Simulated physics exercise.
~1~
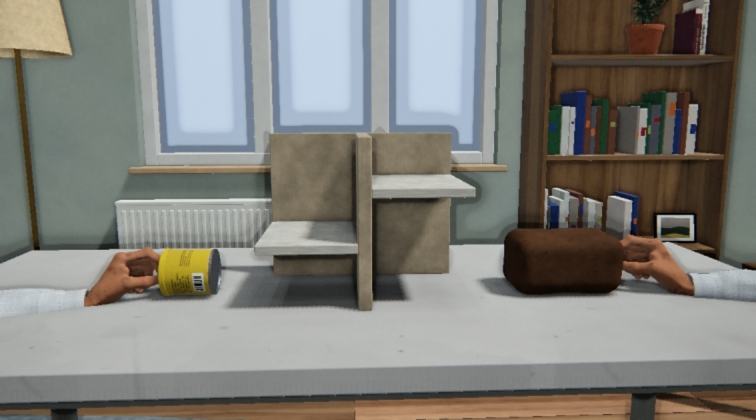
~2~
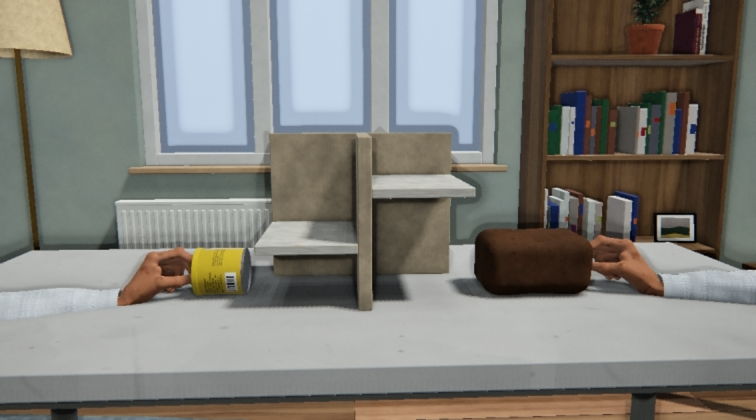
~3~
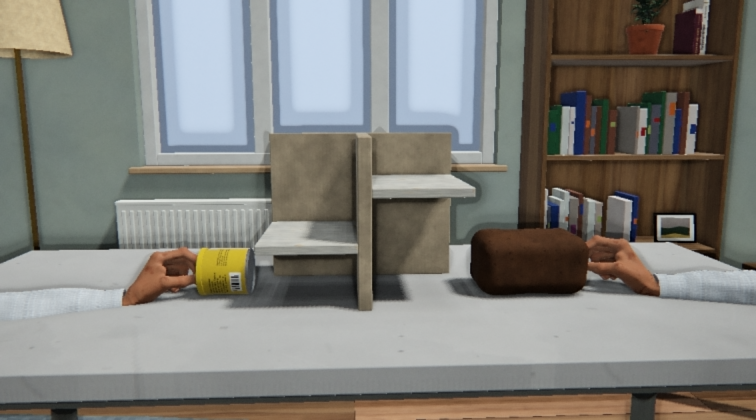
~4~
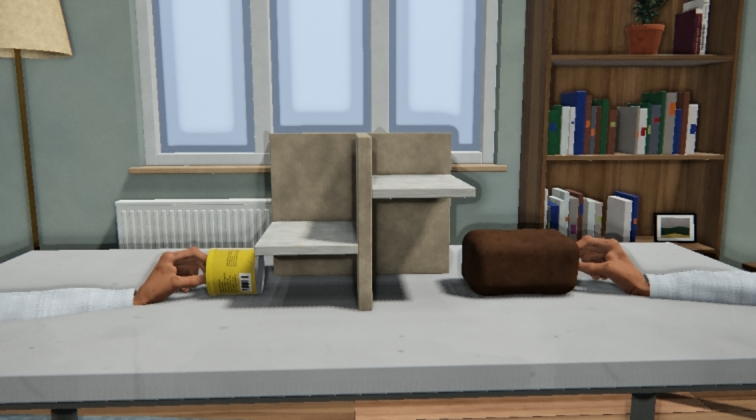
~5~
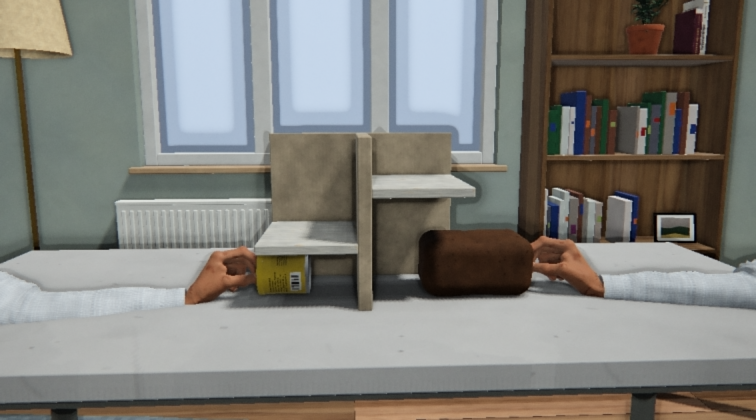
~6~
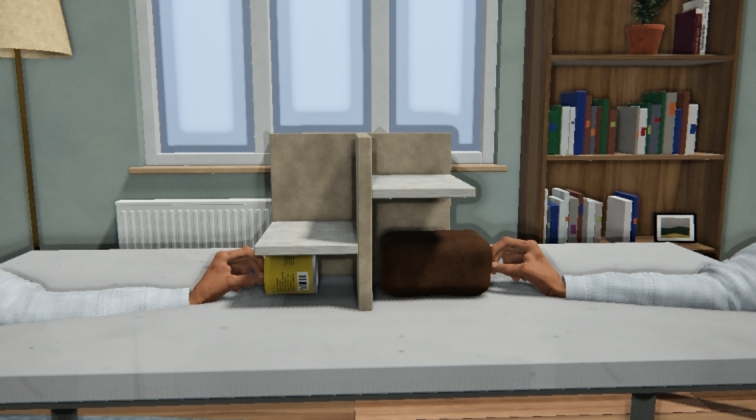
On a grey table in a living room, two hands pushed a yellow tin from the left and a dark brown loaf from the right toward a small stone-like shelf unit, until both slid in beneath its two ledges.
